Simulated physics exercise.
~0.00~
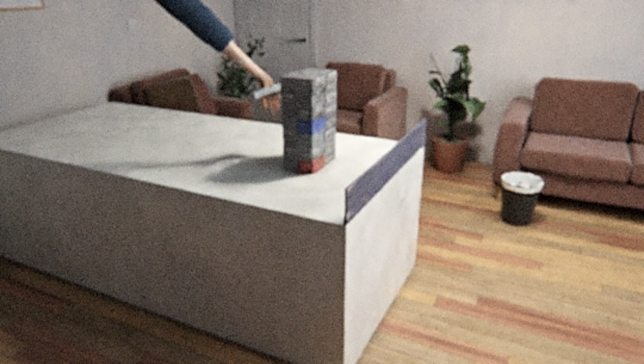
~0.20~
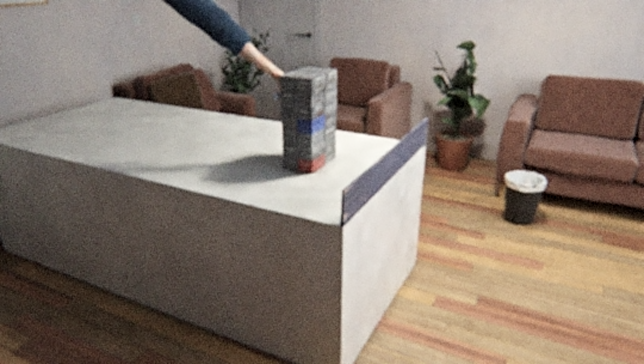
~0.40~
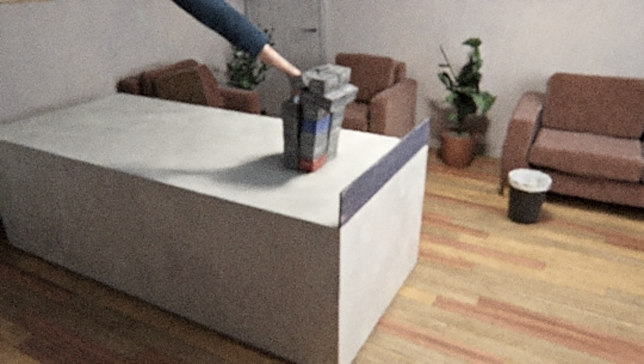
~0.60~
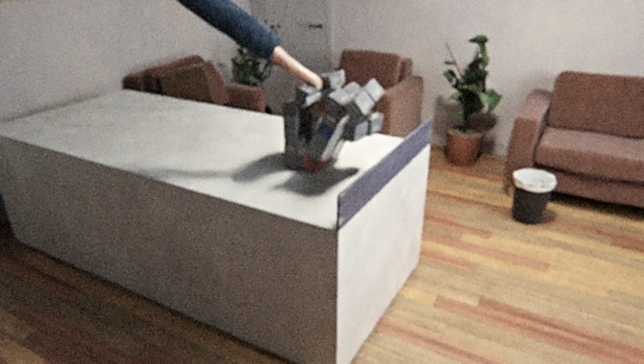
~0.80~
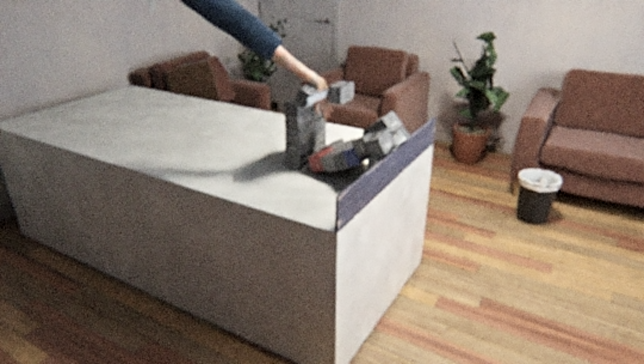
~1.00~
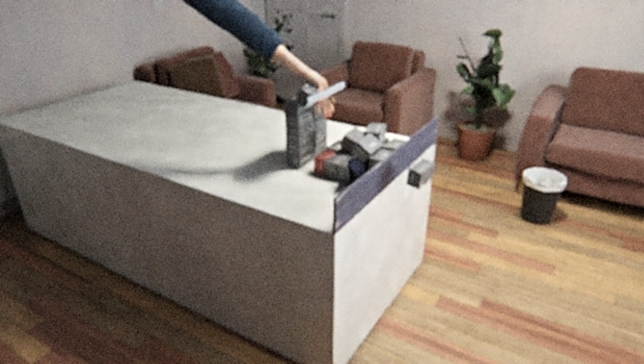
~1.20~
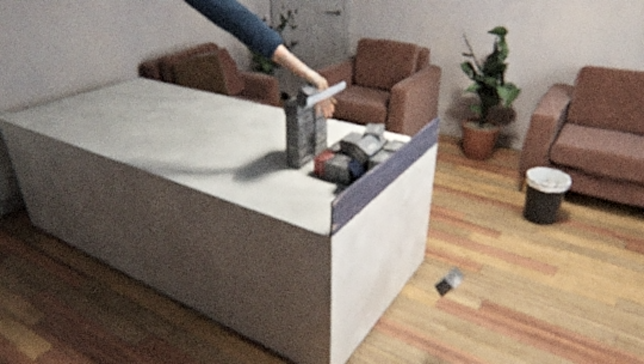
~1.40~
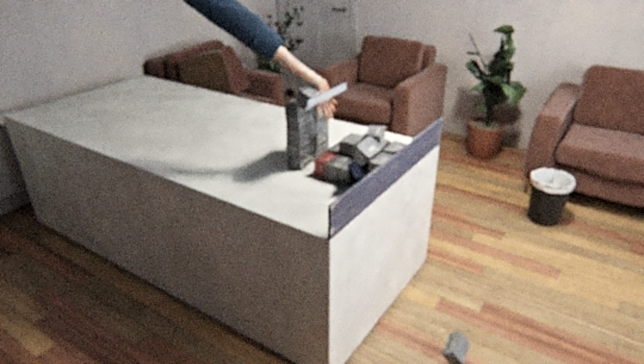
A hand pushes a stack of grey packets over, and one drops to the floor.
